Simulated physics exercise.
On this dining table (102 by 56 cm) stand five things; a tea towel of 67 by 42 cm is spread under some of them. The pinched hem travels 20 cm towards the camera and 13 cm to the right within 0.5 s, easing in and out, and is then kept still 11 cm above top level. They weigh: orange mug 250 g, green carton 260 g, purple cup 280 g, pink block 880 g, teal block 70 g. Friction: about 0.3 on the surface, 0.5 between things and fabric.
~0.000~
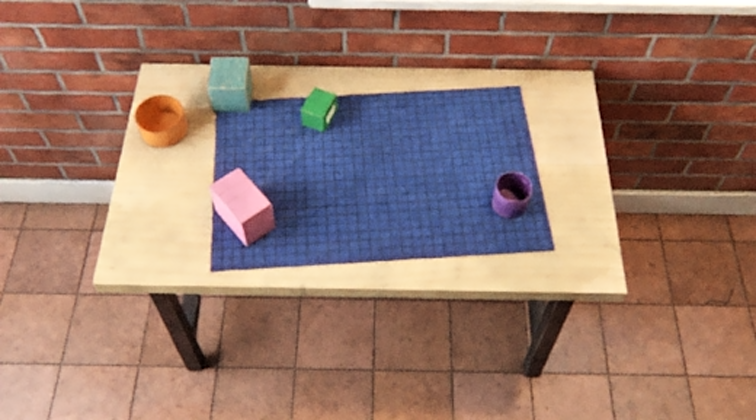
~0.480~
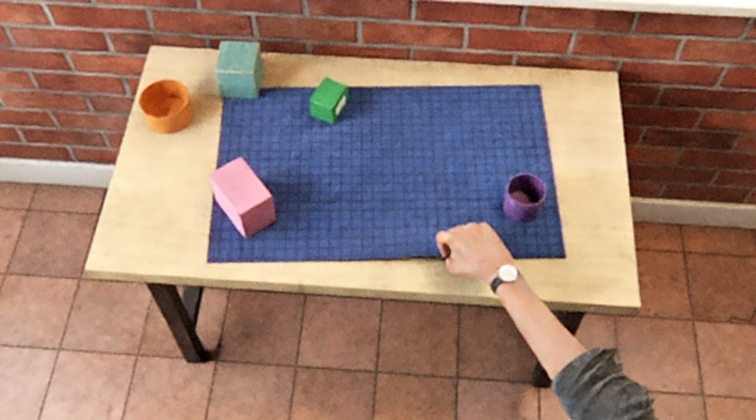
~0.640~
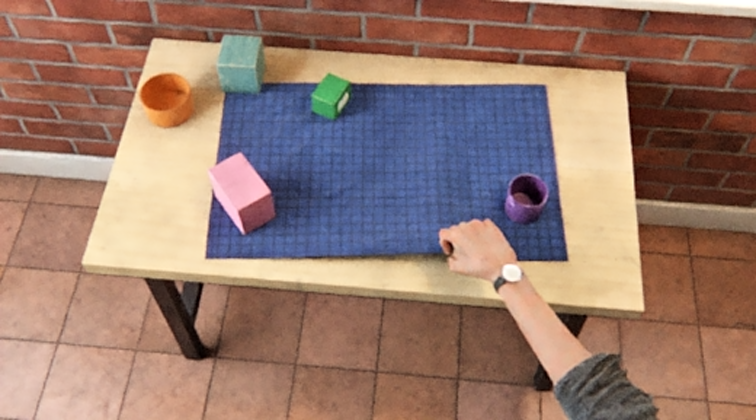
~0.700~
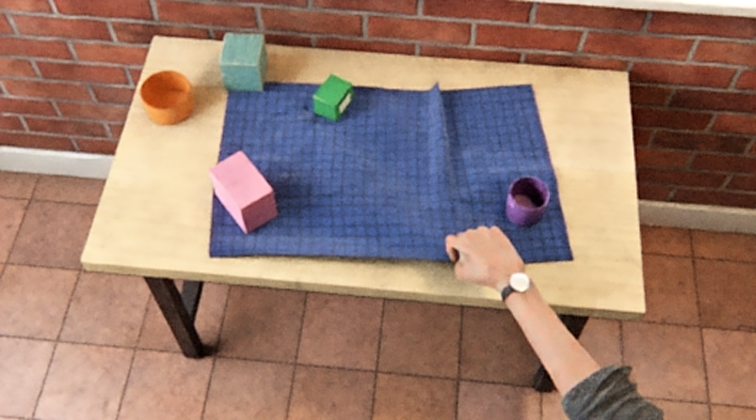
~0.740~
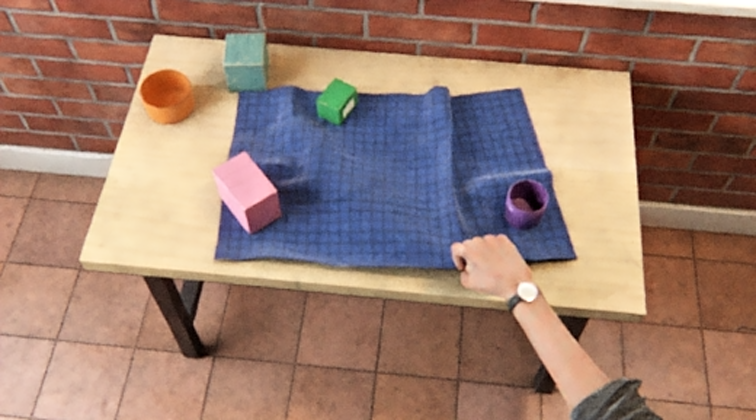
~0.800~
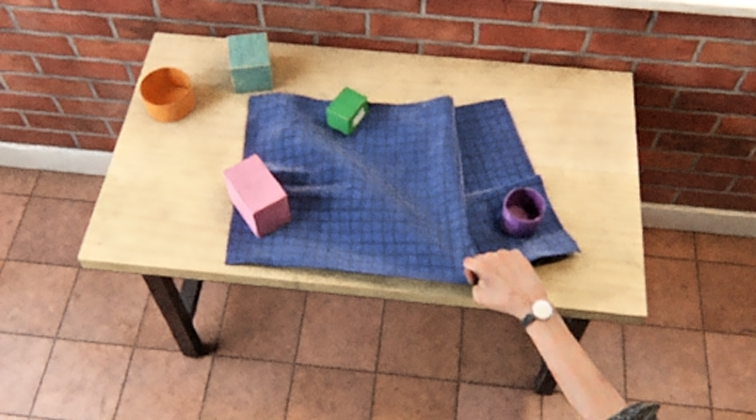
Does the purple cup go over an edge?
The purple cup goes over the edge.
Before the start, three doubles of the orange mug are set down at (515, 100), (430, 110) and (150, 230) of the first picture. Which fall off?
In turn: Remains, remains, stays up.
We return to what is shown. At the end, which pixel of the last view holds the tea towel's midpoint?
Around (477, 256).
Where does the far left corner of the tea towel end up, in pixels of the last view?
Near (335, 162).
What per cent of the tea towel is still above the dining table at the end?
Some 70 per cent of it.
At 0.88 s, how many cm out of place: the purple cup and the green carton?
Purple cup 8 cm, green carton 10 cm.
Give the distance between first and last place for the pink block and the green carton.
Pink block 25 cm, green carton 30 cm.
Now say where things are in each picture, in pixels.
Purple cup (514, 187); tea towel corners (211, 271) (520, 86) (555, 250), in the first picture.
Tea towel corners (207, 263) (540, 85); grip (447, 255), in the second picture.
Tea towel corners (205, 259) (546, 85); grip (450, 253), in the third picture.
Purple cup (529, 193); green carton (333, 89); tea towel corners (210, 257) (532, 84); grip (456, 260), in the fourth picture.
Purple cup (528, 196); teal block (244, 49); pink block (244, 180); tea towel corners (214, 259) (521, 88); grip (462, 268), in the fifth picture.
Purple cup (525, 204); tea towel corners (225, 264) (504, 98) (581, 254); grip (474, 283), in the sixth picture.
By 0.88 s, 95 % of the tea towel is still over the top; purple cup 8 cm off its start, green carton 12 cm off its start, pink block 9 cm off its start.
By 0.96 s, 85 % of the tea towel is still over the top; purple cup 14 cm off its start, green carton 19 cm off its start, pink block 15 cm off its start.
By 1.04 s, 75 % of the tea towel is still over the top; purple cup 19 cm off its start at (520, 281), green carton 25 cm off its start at (410, 168), pink block 21 cm off its start at (335, 227).
By 1.12 s, 70 % of the tea towel is still over the top; purple cup 23 cm off its start, green carton 28 cm off its start, pink block 24 cm off its start.
By 2.72 s, 70 % of the tea towel is still over the top; purple cup over the edge, green carton 28 cm off its start at (431, 169), pink block 26 cm off its start at (358, 245), teal block 2 cm off its start at (248, 50).
